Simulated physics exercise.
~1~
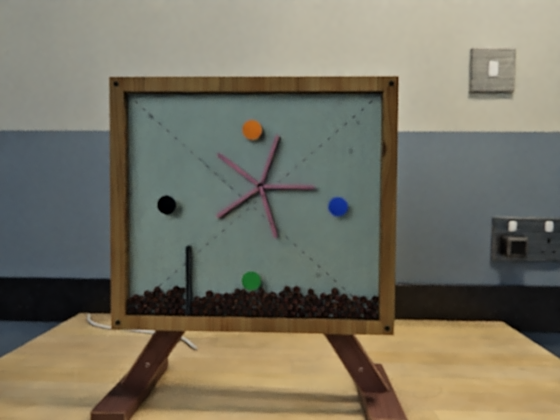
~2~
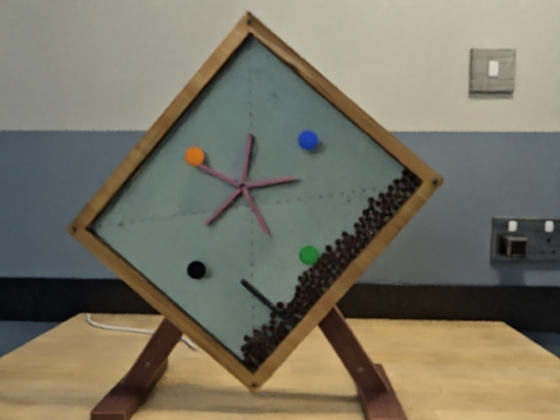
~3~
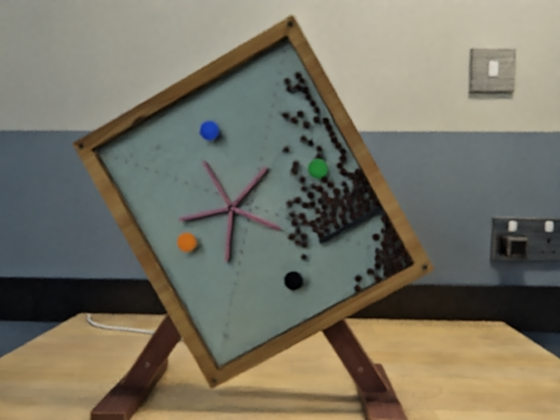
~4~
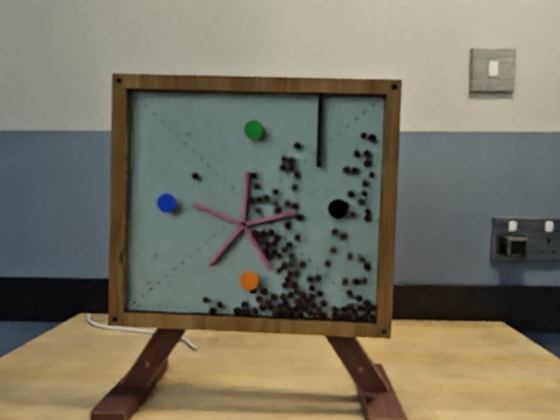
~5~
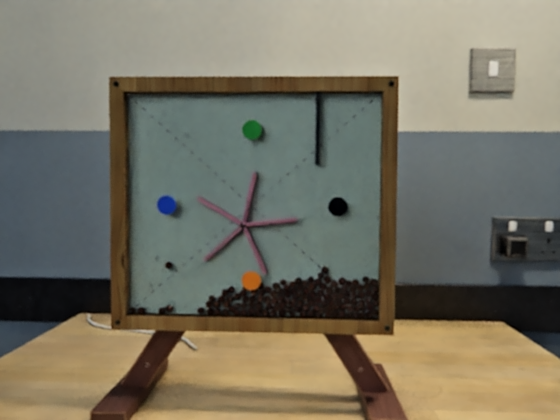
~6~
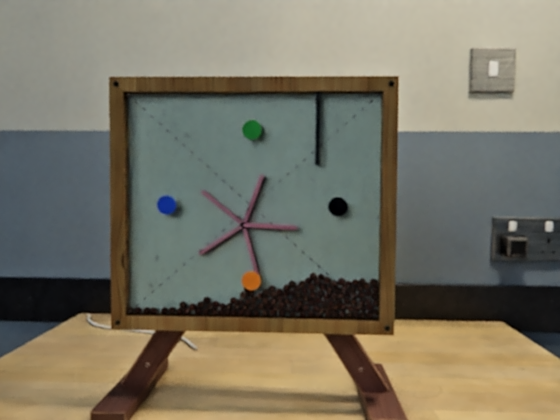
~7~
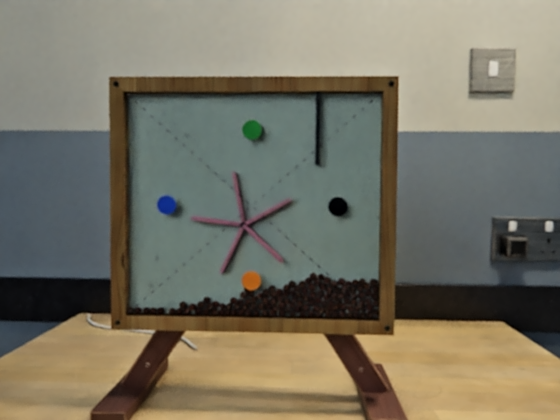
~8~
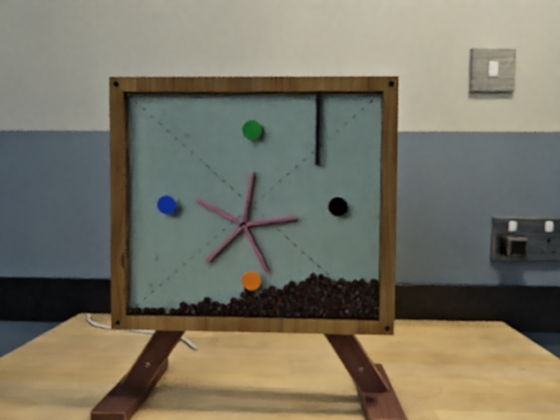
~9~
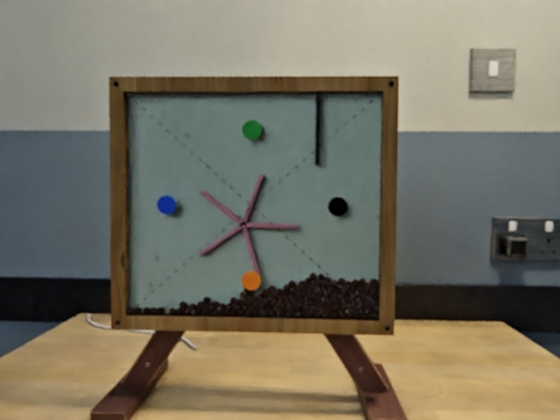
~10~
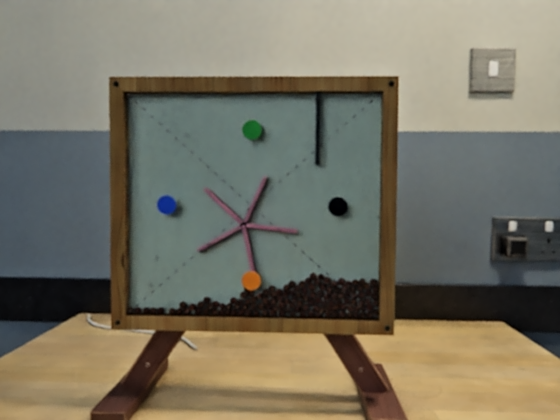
In the video, a wooden-framed, clear-faced case of dark beads turns anticlockwise on its stand until upside down, the beads spilling across as a pink five-armed star inside shifts and spins. The beads settle along the bottom, piled higher at the right, beneath the star.
